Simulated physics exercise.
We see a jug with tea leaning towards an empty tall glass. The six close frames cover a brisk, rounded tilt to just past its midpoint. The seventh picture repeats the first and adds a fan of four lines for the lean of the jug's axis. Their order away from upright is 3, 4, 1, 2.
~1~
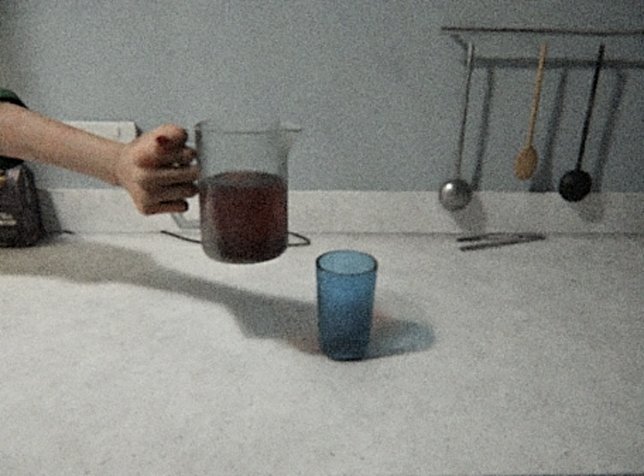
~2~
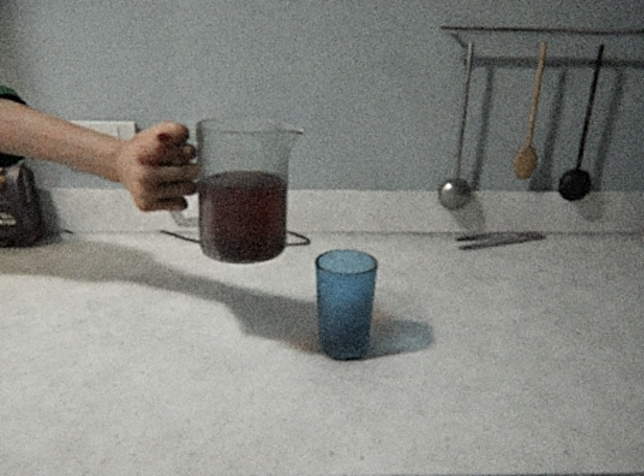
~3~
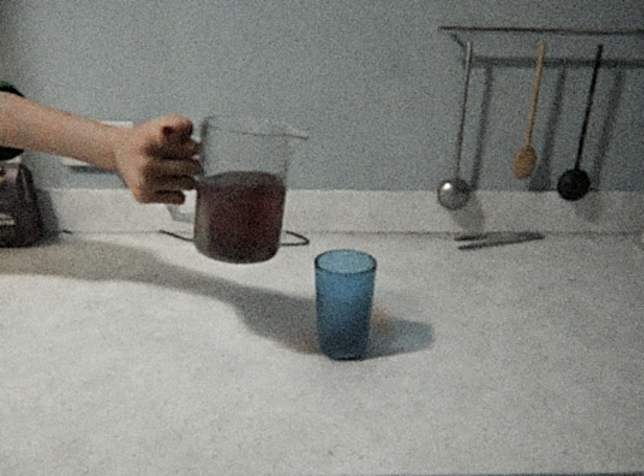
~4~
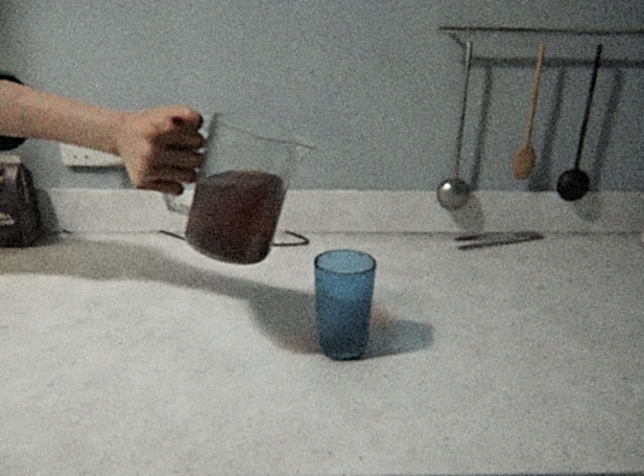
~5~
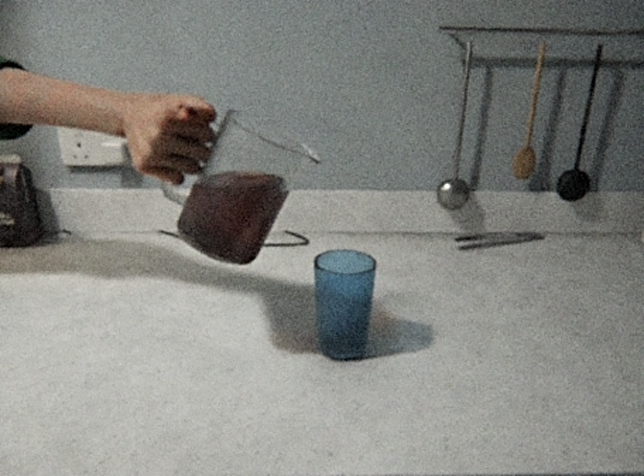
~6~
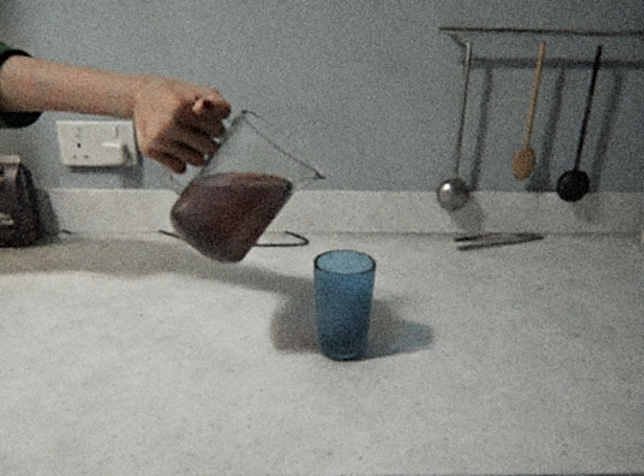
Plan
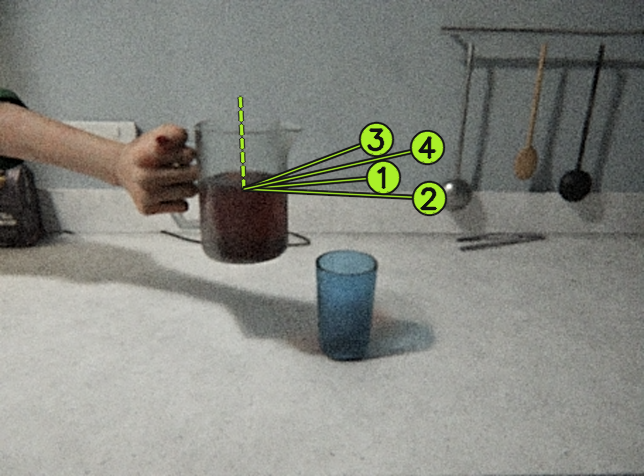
On a pale kitchen counter, a hand held a clear jug of dark tea upright beside an empty blue glass, then steadily tilted it to the right, with no tea leaving the jug.
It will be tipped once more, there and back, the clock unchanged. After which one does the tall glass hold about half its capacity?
The best mark is 3.
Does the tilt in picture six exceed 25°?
Yes.
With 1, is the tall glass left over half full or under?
Over.
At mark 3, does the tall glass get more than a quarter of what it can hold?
Yes, clearly.
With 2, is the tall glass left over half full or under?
Over.
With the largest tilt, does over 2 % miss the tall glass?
Yes, it does.
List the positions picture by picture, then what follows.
The first frame shows upright, lip at (301, 129); rim of the tall glass round (347, 261); nothing has left yet.
The second frame shows upright, lip at (303, 130); nothing has left yet.
The third frame shows tipped about 7°, lip at (308, 136); nothing has left yet.
The fourth frame shows tipped about 16°, lip at (314, 147); nothing has left yet.
The fifth frame shows tipped about 26°, lip at (321, 161); nothing has left yet.
The sixth frame shows tipped about 37°, lip at (324, 176); nothing has left yet.
In lime, 1 at (366, 178); 2 at (412, 197); 3 at (360, 145); 4 at (411, 151).
If 1 is chosen, the tall glass ends with about 87 % of what it can hold; 11 % of the tea is spilt.
If 2 is chosen, the tall glass ends with about 94 % of what it can hold; 22 % of the tea is spilt.
If 3 is chosen, the tall glass ends with about 48 % of what it can hold.
If 4 is chosen, the tall glass ends with about 75 % of what it can hold.
